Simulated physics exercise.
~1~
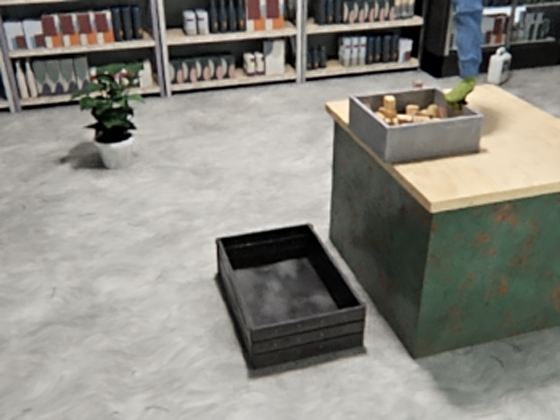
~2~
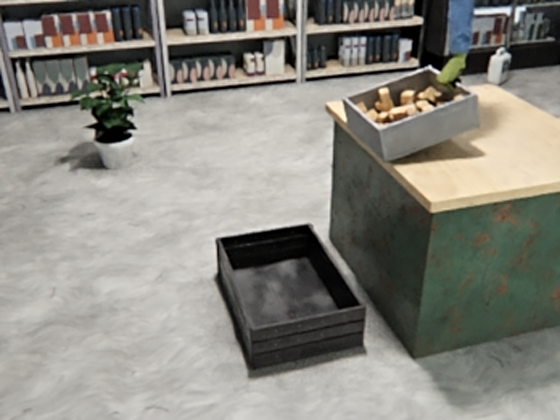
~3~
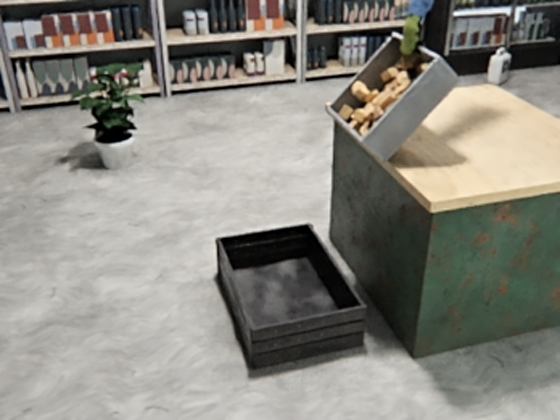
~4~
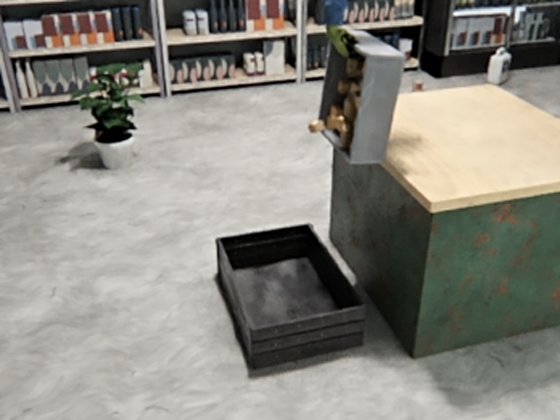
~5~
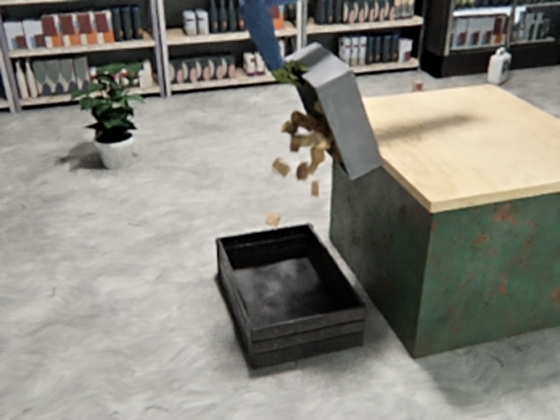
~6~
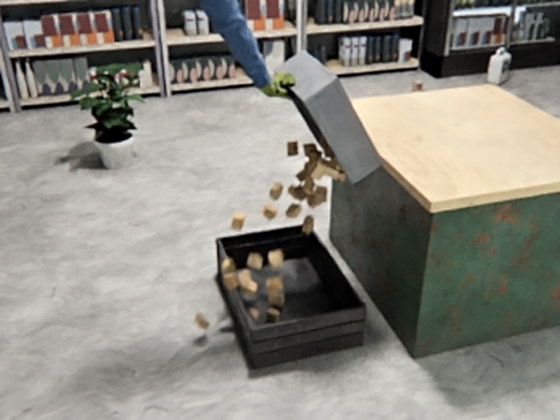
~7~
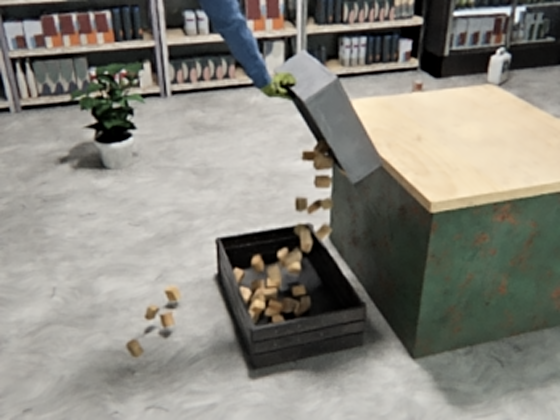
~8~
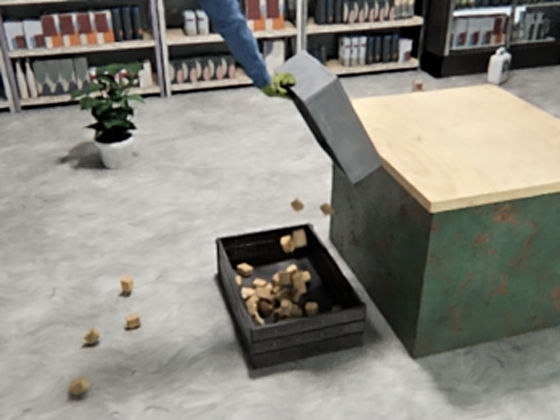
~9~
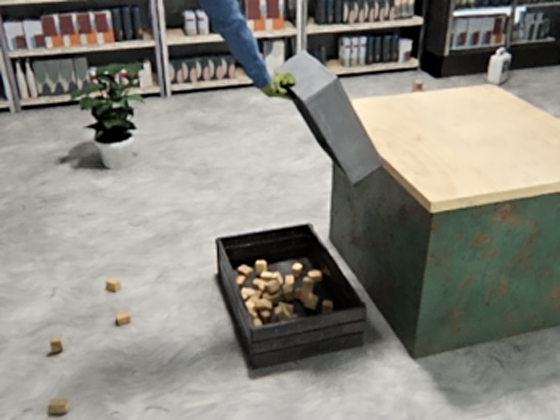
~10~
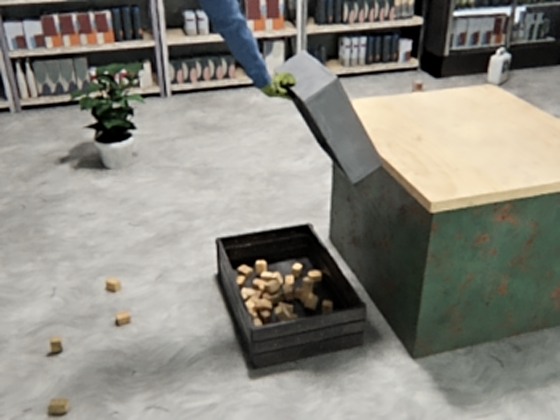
A grey crate full of small wooden blocks sits on a pale-topped bench with worn green sides, seen from slightly above in a shop-like room. A black tote lies on the grey floor left of the bench, with a potted plant and stocked shelves behind. A gloved hand with a blue sleeve lifts the crate's back and tips it leftward over the edge. The blocks slide out and tumble down, most landing in the tote while a few fly past it to the left. The hand holds the upturned crate still as most blocks rest in the tote and four on the floor.
